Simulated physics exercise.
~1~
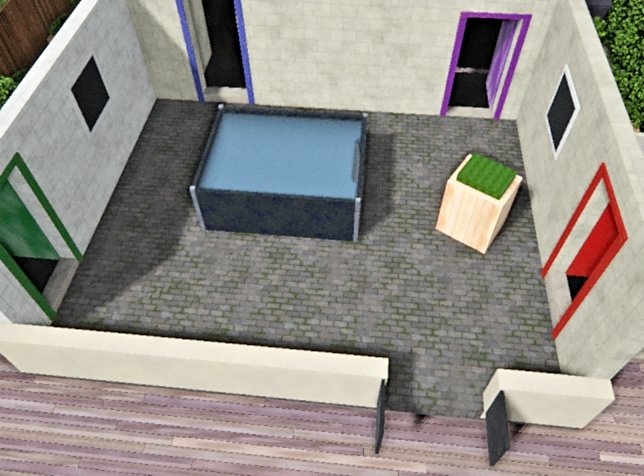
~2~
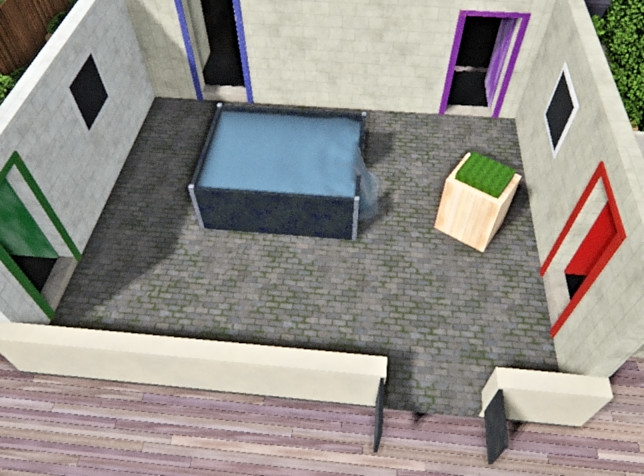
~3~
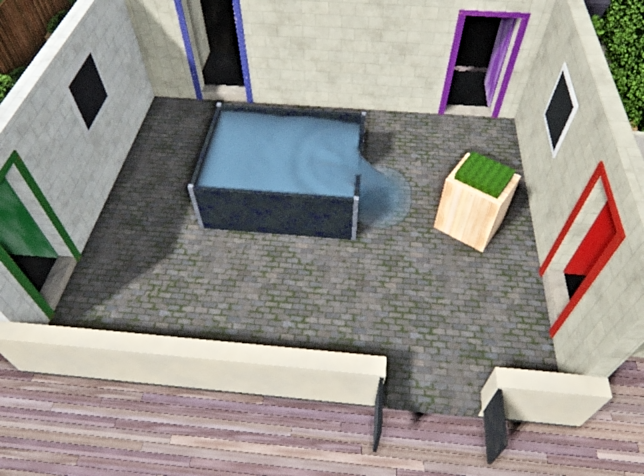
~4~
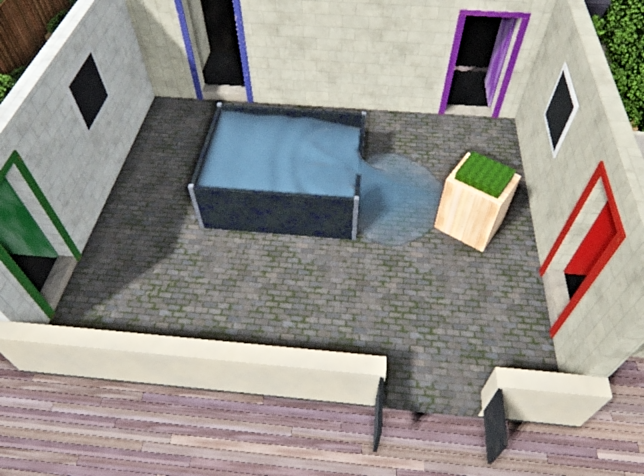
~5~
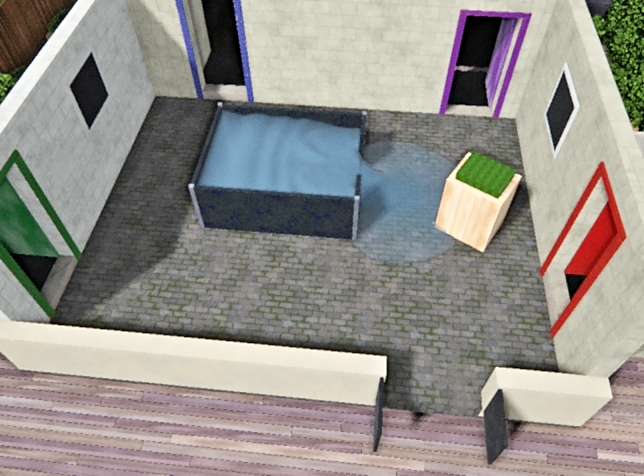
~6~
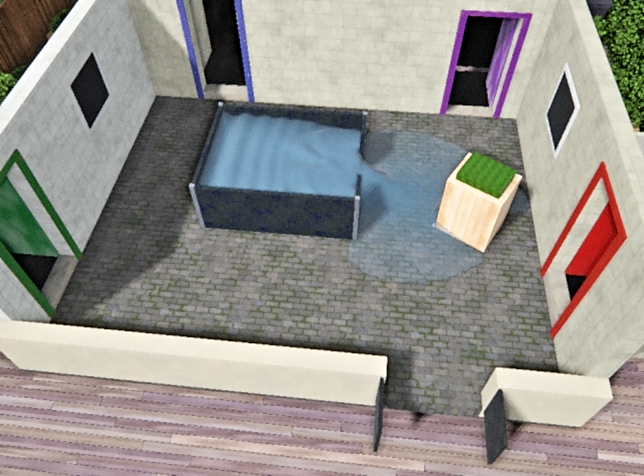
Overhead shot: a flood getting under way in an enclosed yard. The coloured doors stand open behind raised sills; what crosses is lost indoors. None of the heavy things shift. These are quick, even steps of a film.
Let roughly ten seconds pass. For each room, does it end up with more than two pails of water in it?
At the end, most likely the blue door gets two buckets or less; most likely the purple door gets too much water; most likely the red door gets two buckets or less; most likely the green door gets two buckets or less.
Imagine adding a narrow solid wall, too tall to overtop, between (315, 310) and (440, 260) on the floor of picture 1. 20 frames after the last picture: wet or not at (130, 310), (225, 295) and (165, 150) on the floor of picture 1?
Taking the points in order, they are high and dry, inundated and high and dry.
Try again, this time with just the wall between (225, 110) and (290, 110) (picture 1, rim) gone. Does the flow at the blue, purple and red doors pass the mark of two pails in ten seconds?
Here's how it plays out: Blue surpasses the limit, purple surpasses the limit, and red fails to reach the limit.
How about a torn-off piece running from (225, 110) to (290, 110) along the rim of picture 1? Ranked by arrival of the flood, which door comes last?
I'd name the red-painted one.
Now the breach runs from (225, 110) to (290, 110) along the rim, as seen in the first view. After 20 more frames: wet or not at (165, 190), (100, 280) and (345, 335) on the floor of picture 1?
Log: Point 1 inundated; point 2 inundated; point 3 unreached.
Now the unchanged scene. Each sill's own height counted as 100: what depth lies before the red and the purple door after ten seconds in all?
I'd put it at close to 40 and 270 per cent.
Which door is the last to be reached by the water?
That would be the one in green.
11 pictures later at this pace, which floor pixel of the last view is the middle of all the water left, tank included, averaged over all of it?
Point: (355, 193).
A moment on, water covers 30 % of the floor; the blue door not reached, the purple door wet at the sill, nothing in, the red door wet at the sill, nothing in, the green door not reached.
Next, water covers 35 % of the floor; the blue door not reached, the purple door over two buckets in, the red door wet at the sill, nothing in, the green door not reached.
Then, water covers 45 % of the floor; the blue door not reached, the purple door far over two buckets in, the red door wet at the sill, nothing in, the green door not reached.
Later, water covers 70 % of the floor; the blue door wet at the sill, nothing in, the purple door far over two buckets in, the red door wet at the sill, nothing in, the green door not reached.
In the end, water covers 95 % of the floor; the blue door wet at the sill, nothing in, the purple door far over two buckets in, the red door wet at the sill, nothing in, the green door wet at the sill, nothing in.
